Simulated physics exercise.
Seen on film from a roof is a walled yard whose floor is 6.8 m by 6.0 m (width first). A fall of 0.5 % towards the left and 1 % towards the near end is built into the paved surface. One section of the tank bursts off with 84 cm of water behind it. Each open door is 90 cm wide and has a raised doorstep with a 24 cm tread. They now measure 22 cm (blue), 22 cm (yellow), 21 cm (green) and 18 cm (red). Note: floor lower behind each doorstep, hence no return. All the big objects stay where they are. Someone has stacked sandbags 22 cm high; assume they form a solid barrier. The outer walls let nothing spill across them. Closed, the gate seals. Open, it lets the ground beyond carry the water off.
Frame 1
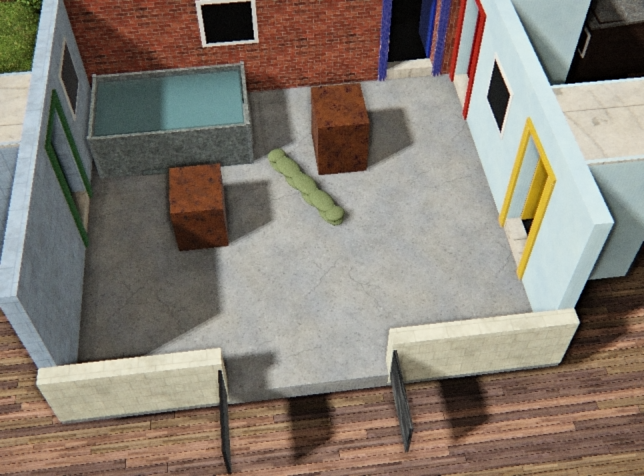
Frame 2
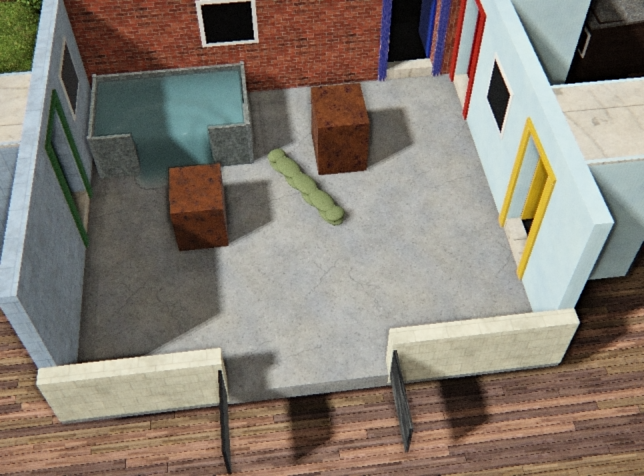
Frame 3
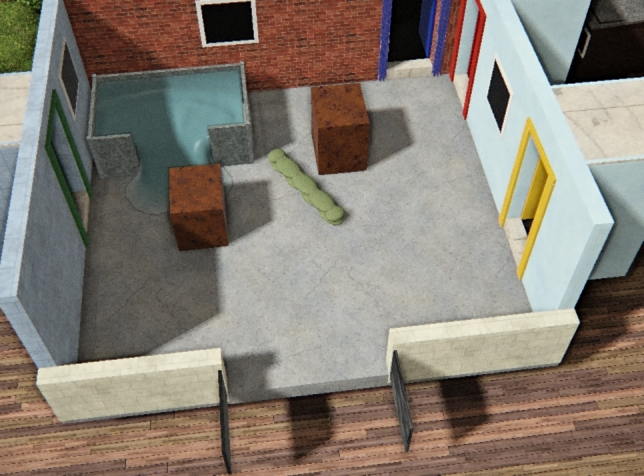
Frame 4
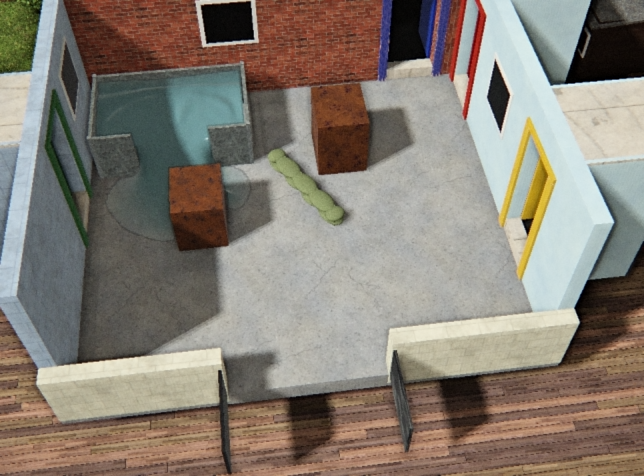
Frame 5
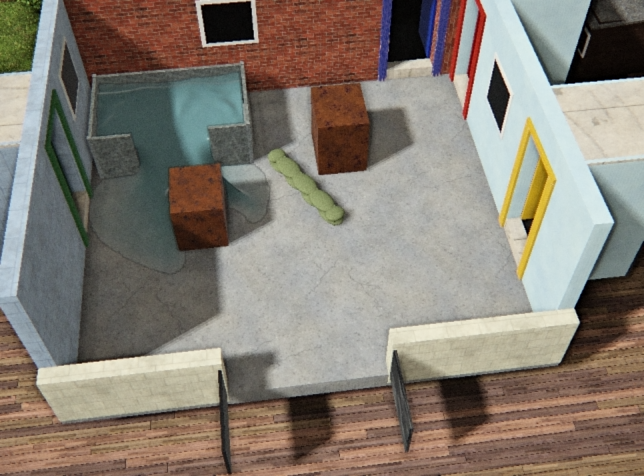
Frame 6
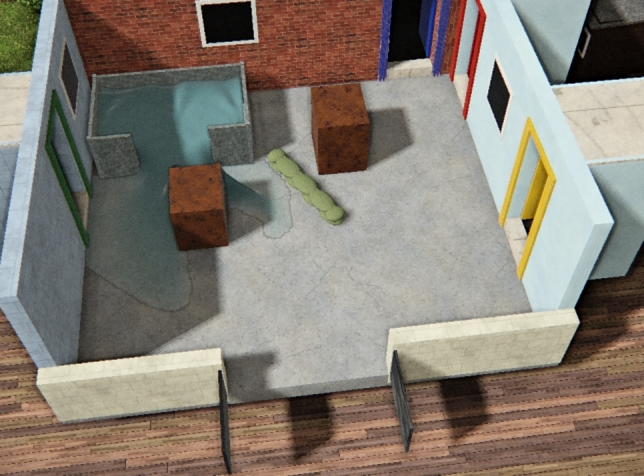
Water pours from a gap in the front of a grey tank at the back left of a walled yard, seen from high above with a still camera. Two rusty brown blocks and a lumpy green barrier stand on grey paving, with green, yellow, red and blue doorways around. The water spreads forward, parts around the nearer block and reaches the green doorway at left.
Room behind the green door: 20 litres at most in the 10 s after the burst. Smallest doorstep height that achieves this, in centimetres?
26 cm.
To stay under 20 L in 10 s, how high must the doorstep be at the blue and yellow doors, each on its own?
Some 7.0 cm for blue, some 10.0 cm for yellow.
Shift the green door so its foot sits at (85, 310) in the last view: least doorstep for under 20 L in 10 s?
It needs about 17 cm.
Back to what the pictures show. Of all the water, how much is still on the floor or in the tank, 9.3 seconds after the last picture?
Something like 84 per cent of it remains.
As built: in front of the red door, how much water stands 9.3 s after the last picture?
About 12.0 cm.
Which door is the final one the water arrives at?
The red one.
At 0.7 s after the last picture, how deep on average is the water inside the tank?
About 48 cm.
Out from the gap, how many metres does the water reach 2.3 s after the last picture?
Reach: Approx. 6.6 m.
Then, 0.7 s after the last picture water covers 30 % of the floor, deepest (62 cm) near (76, 396); 20 cm at the green door, 0 litres in over its 21 cm doorstep.
Then, 2.3 s after the last picture water covers 65 % of the floor, deepest (34 cm) near (186, 201); 21 cm at the green door, 37 litres in over its 21 cm doorstep.
Then, 9.3 s after the last picture water covers 95 % of the floor, deepest (12 cm) near (451, 94); 7 cm at the green door, 41 litres in over its 21 cm doorstep.
At the green door as built, the water peaked near 26 cm, 1.3 s after the last picture.
With a doorstep of 22 cm, 39 litres would have come in within the 10 s; with 30 cm, 8 litres. So under 20 litres takes about 26 cm.
